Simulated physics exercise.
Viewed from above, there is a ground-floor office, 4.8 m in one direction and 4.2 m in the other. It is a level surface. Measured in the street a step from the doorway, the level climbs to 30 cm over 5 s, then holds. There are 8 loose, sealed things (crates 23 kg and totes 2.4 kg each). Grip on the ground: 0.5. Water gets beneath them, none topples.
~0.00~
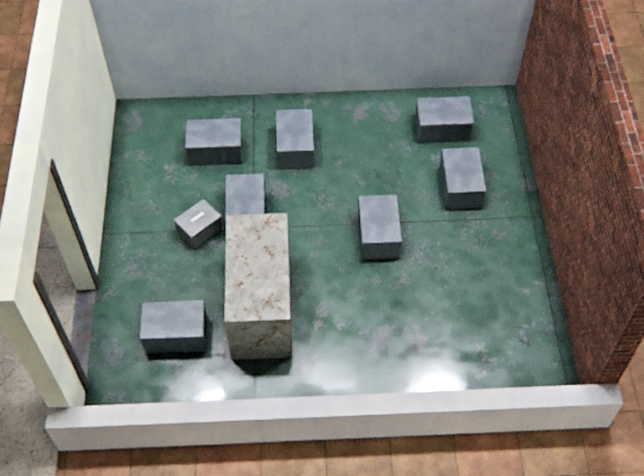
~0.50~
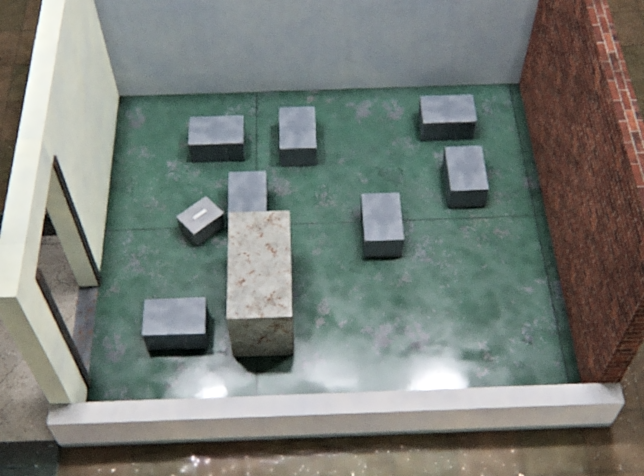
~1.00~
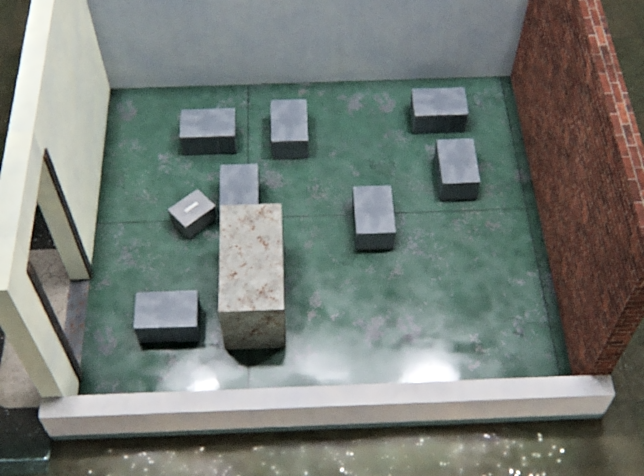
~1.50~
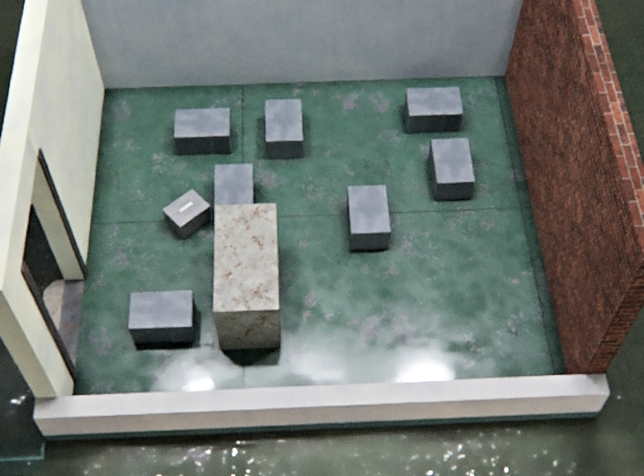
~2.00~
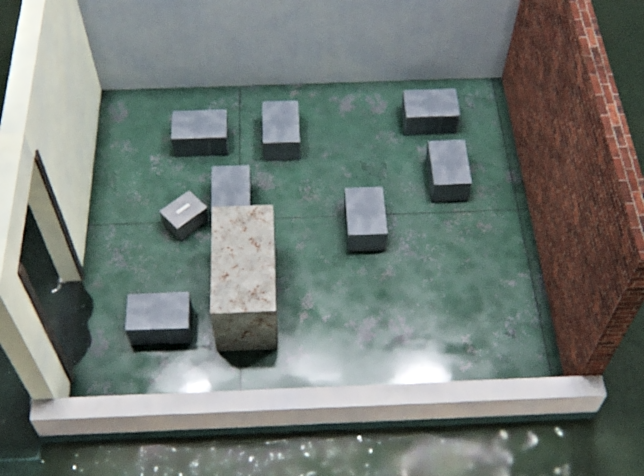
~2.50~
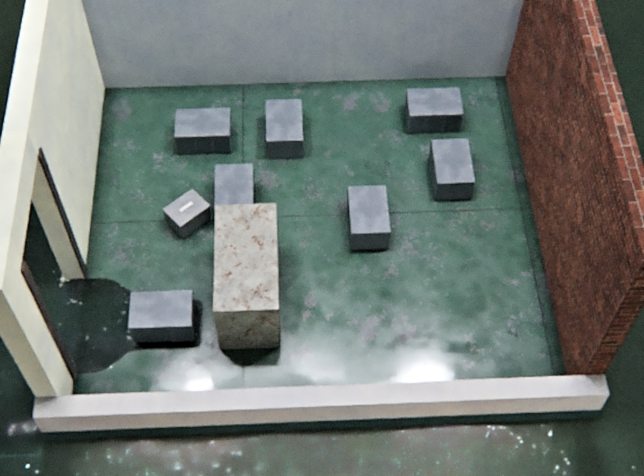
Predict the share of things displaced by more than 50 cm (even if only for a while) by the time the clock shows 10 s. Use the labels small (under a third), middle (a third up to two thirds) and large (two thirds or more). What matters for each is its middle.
Middle.
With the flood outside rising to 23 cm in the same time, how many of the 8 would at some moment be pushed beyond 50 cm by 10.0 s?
You'd get 2 in that case.
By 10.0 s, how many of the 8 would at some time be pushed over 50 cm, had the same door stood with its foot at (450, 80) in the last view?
Result: 3.
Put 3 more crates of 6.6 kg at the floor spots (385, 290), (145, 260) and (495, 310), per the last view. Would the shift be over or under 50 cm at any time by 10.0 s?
So the first ends up past the threshold, the second past the threshold, the third past the threshold.
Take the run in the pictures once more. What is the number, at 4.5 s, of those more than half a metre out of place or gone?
1.
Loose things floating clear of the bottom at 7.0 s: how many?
The count is 2.
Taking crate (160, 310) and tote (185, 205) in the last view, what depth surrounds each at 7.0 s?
First about 14 cm, second about 7 cm.
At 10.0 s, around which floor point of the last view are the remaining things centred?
Around (331, 178).
After 3.5 s 0 of 8 are over 50 cm from their spots; 0 afloat.
After 4.5 s 1 of 8 are over 50 cm from their spots; 1 afloat.
After 7.0 s 1 of 8 are over 50 cm from their spots; 2 afloat.
After 10.0 s 3 of 8 are over 50 cm from their spots, and 3 have been at some point; 1 afloat.
